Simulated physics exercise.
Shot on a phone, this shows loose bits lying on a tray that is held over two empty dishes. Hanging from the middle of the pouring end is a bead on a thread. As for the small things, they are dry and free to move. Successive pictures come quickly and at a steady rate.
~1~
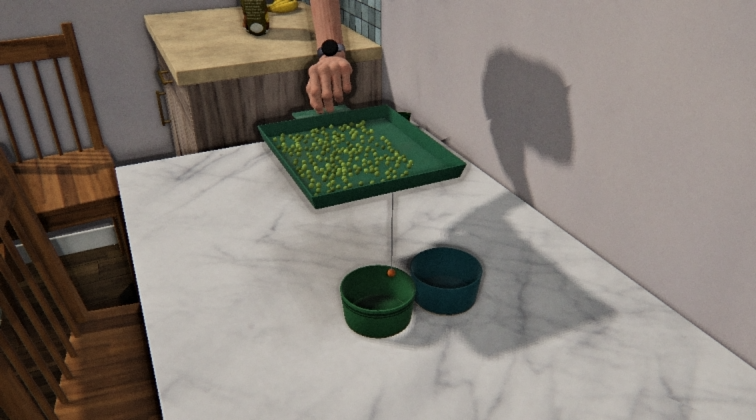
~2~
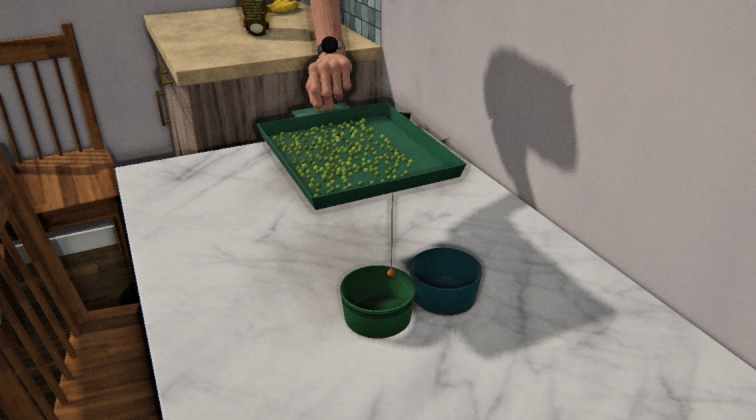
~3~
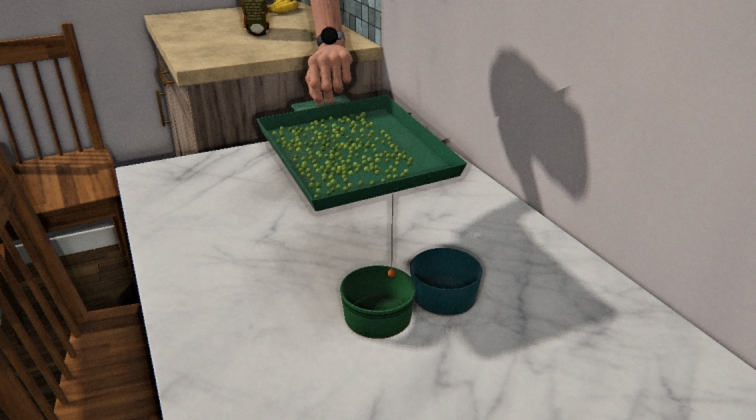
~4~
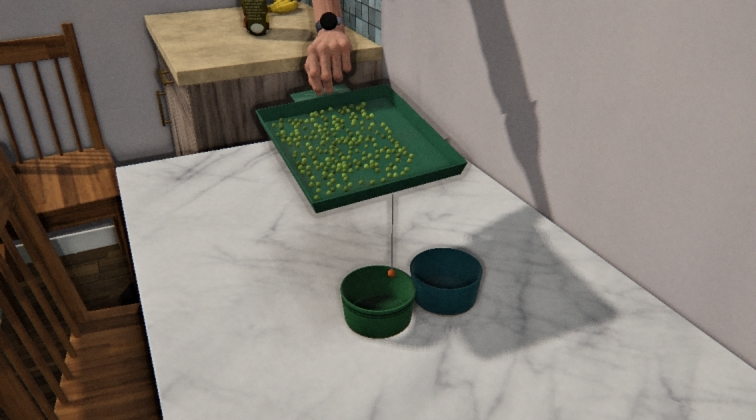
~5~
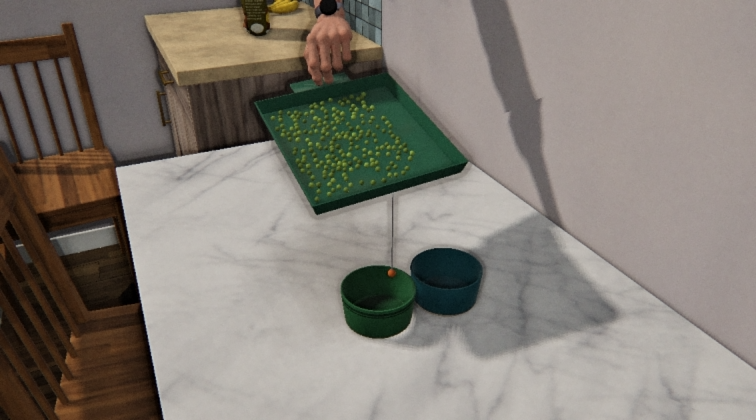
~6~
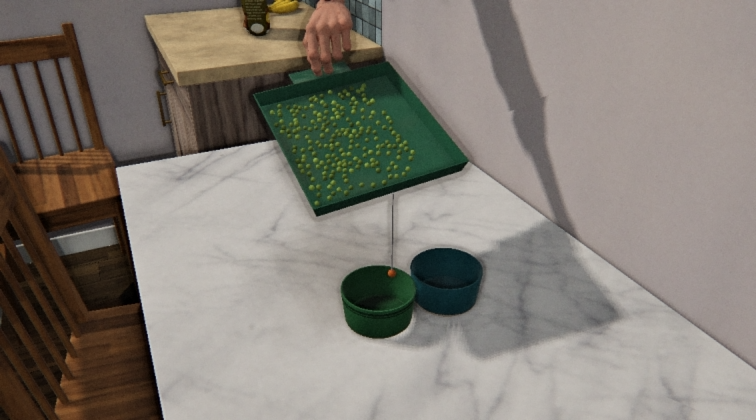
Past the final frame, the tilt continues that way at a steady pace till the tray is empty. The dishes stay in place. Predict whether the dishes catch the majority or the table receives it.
Dishes miss most.
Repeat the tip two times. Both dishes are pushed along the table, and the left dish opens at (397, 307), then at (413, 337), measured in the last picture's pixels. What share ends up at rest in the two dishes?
10% for the first placement, 0% for the second.
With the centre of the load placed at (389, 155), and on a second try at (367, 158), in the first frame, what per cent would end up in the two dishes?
In order, 20 % then 20 %.
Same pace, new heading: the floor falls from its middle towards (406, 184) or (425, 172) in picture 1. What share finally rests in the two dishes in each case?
For the first aim it is 60 in a hundred, for the second 90 in a hundred.
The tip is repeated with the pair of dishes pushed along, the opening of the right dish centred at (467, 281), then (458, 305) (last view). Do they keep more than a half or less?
The first place gets a lesser share, the second a lesser share.
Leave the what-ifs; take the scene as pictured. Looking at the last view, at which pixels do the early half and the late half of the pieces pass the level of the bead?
Early half: (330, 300); late half: (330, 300).
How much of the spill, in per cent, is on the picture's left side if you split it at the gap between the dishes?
Close to 90 per cent.
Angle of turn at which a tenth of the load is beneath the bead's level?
Close to 65° of tilt at that moment.
Just after the last frame, tray tipped steeply; the larger part on the tray; just a few in the left dish; just a few outside both; about a tenth in the air.
A moment on, tray tipped past a quarter turn; roughly a quarter on the tray; about a tenth in the left dish; roughly half outside both; roughly a third in the air.
Further on, tray tipped past a quarter turn; about a tenth in the left dish; the larger part outside both.
When it is over, tray tipped past a quarter turn; about a tenth in the left dish; not one in the right dish; the larger part outside both.
